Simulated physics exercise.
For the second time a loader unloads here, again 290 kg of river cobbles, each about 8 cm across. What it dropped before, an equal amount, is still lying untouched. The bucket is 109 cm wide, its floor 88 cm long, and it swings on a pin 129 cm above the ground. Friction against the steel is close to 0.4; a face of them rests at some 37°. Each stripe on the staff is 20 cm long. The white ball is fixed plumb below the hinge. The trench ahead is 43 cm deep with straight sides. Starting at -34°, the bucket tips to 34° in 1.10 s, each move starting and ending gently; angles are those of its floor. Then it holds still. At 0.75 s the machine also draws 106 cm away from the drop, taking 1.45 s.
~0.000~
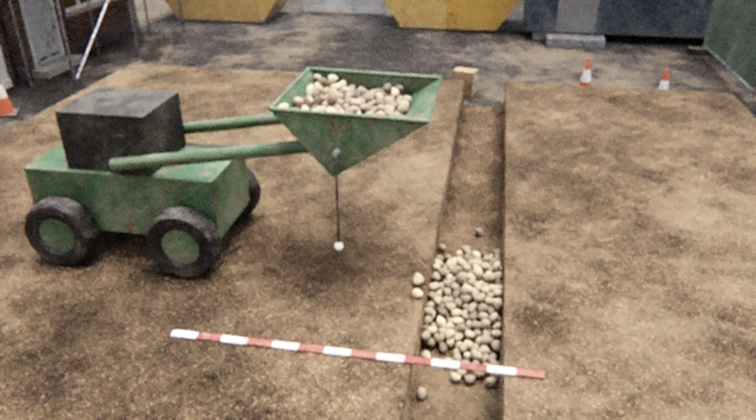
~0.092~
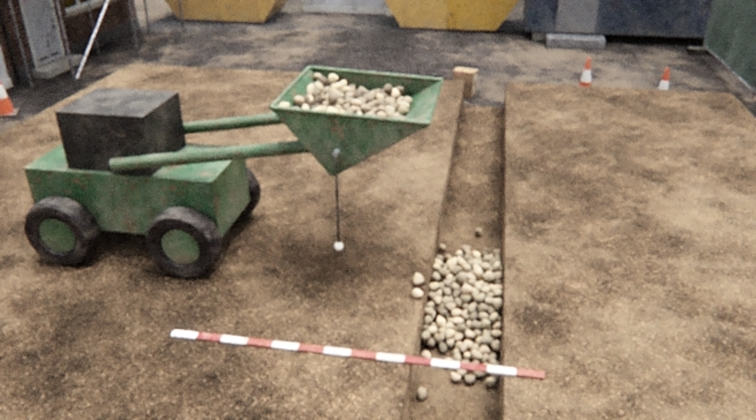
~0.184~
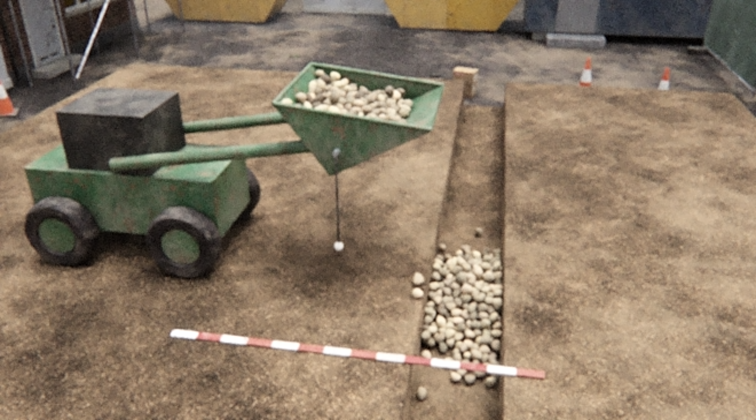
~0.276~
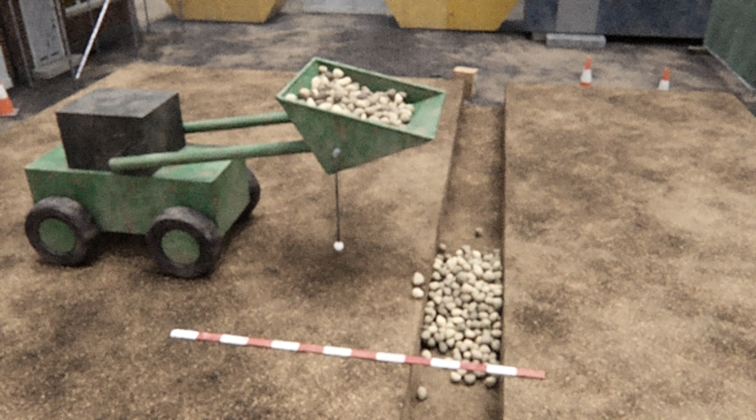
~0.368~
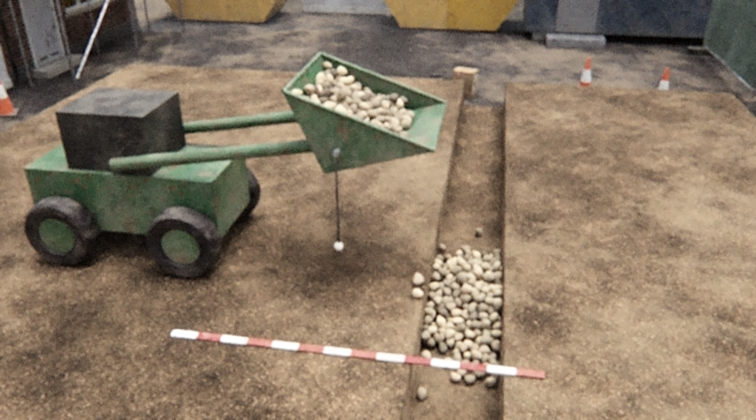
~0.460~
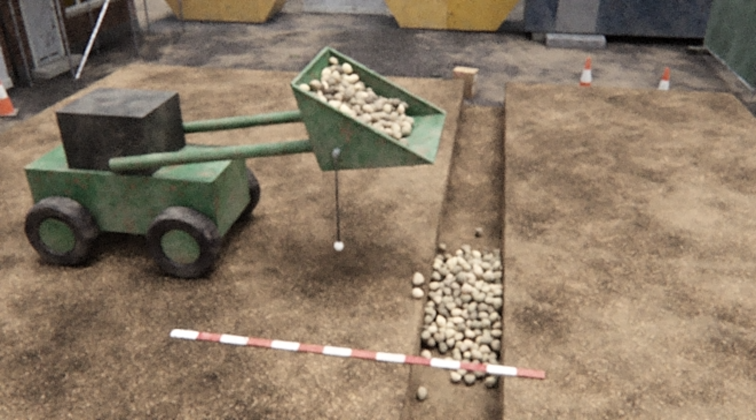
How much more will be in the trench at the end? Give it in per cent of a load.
Roughly 44 per cent of a load more.
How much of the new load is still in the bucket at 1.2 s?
It holds some 55 per cent.
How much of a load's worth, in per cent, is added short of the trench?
Near 55 parts in a hundred.
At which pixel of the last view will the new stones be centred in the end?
Around (419, 261).
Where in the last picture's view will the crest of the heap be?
Around (398, 250).
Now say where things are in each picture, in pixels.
Lip at (429, 122), floor tilted -34°, highest stones at (332, 86). The earlier load is highest near (464, 288), 10 cm below ground level, 1 % short of the trench, 99 % in the trench, in the first picture.
Lip at (430, 124), floor tilted -33°, highest stones at (323, 86); the stones move at 0.1 m/s on average, in the second picture.
The bucket is at -29°, its lip at (431, 130); the top of the load is at (321, 82); the stones move at 0.2 m/s on average, in the third picture.
The bucket is at -23°, its lip at (433, 139); the top of the load is at (324, 79); the stones move at 0.3 m/s on average, in the fourth picture.
The bucket is at -16°, its lip at (435, 151); the top of the load is at (328, 75); the stones move at 0.3 m/s on average, in the fifth picture.
The bucket is at -8°, its lip at (434, 163); the top of the load is at (334, 72); the stones move at 0.3 m/s on average, in the sixth picture.
After 0.8 s the floor is at 23°; in per cent of one load, 100 in the bucket, 1 short of the trench, 99 in the trench; the foremost stones are at (497, 316).
After 1.2 s the floor is at 34°; in per cent of one load, 55 in the bucket, 43 short of the trench, 102 in the trench; the foremost stones are at (498, 310).
After 2.7 s the floor is at 34°; in per cent of one load, 0 in the bucket, 56 short of the trench, 144 in the trench; the foremost stones are at (498, 314).
After 5.2 s the floor is at 34°; in per cent of one load, 0 in the bucket, 56 short of the trench, 144 in the trench; the foremost stones are at (498, 309). Net gain in the trench, 44.
